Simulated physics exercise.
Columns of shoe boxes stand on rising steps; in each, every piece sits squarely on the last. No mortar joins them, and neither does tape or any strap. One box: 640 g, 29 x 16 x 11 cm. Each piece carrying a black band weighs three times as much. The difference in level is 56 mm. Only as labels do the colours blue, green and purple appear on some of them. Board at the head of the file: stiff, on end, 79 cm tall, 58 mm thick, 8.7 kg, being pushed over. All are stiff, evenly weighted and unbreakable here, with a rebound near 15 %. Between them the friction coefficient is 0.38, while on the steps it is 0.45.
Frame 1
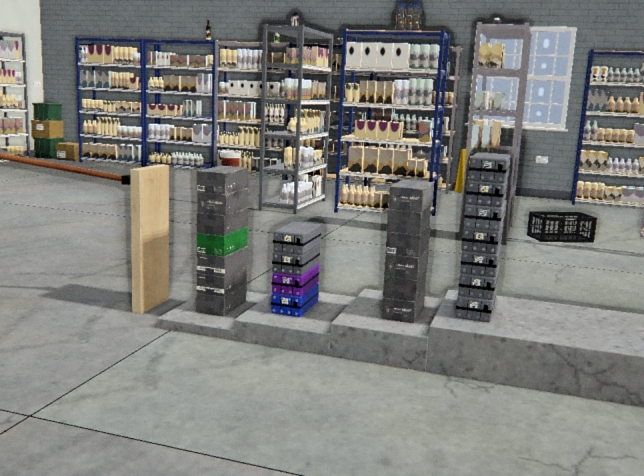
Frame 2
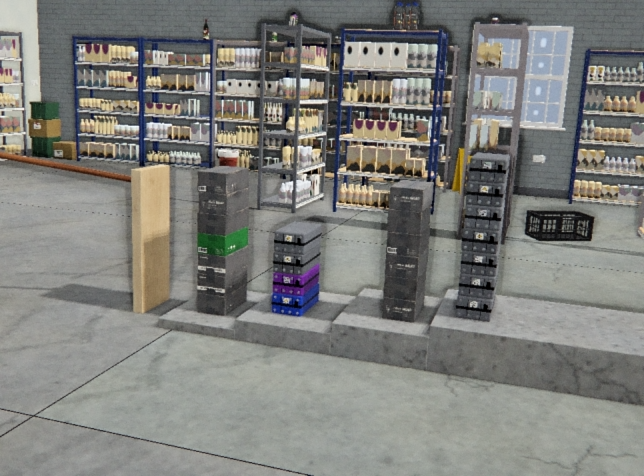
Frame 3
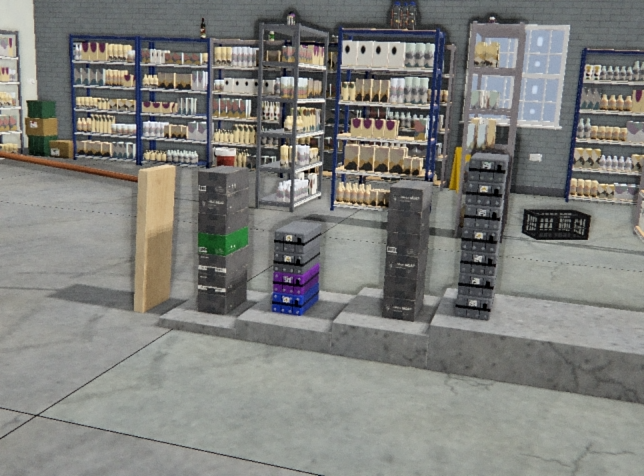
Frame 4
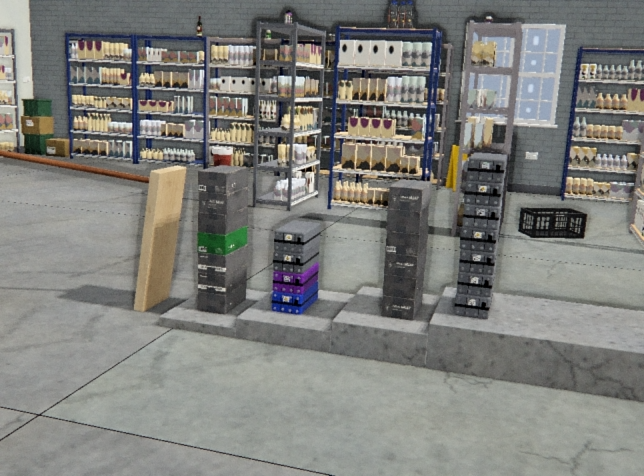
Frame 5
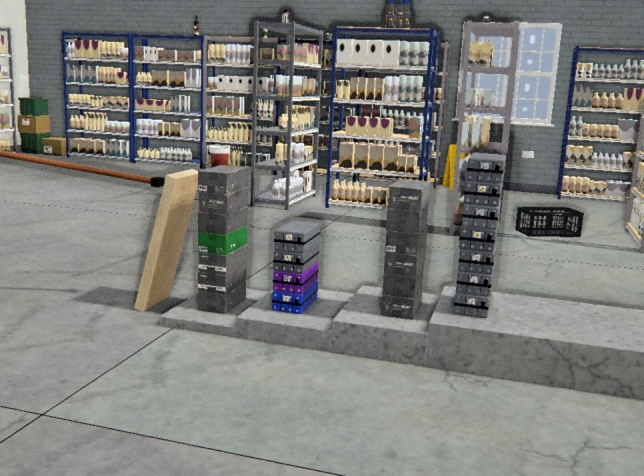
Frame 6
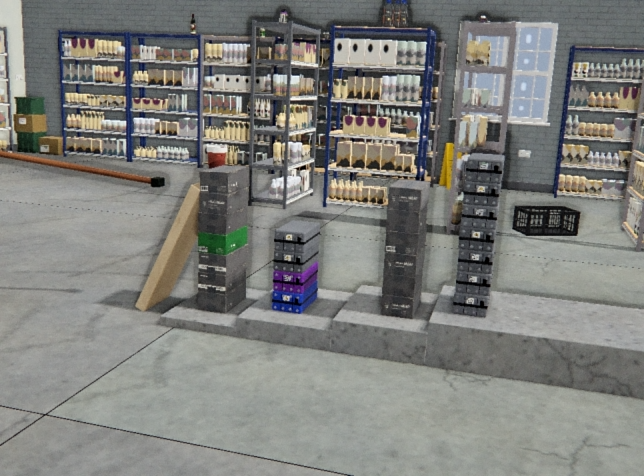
A pole on the left pushed the upright wooden board, which tilted right toward the dark box stacks with green, purple and blue bands, and it kept leaning further after the pole stopped.
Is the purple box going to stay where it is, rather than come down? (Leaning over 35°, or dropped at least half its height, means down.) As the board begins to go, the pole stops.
No, it ends up down.
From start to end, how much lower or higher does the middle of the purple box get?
Its middle ends around 8 cm lower.
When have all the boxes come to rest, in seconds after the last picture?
Time: About 3.5 s.
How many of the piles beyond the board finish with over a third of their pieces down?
The total is 2.
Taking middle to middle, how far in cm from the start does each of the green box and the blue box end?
Well, the green finishes 40 cm from where it began, while the blue finishes 0 cm from its start.
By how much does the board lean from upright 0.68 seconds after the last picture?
At that time it leans about 70°.
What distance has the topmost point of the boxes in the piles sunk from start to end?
Around 0 centimetres.
Then, 0.20 s later than the last frame, board 37° from upright; none of the 24 boxes down, 7 disturbed; purple box unmoved; green box tilted 10°.
Then, 0.44 s later than the last frame, board 55° from upright; 6 of the 24 boxes down; purple box tilted 7°; green box tilted 38°, 7 cm lower.
Then, 0.68 s later than the last frame, board 68° from upright; 9 of the 24 boxes down; purple box tilted 45°, 7 cm lower; green box tilted 25°, 13 cm lower.
Then, 1.68 s later than the last frame, board 68° from upright; 9 of the 24 boxes down; purple box on its side; green box tilted 30°, 13 cm lower.
When it is over, board 68° from upright; 9 of the 24 boxes down; purple box on its side; green box tilted 30°, 13 cm lower; blue box unmoved. In pixels of the last frame, middles, purple box near (337, 296), green box near (291, 269).
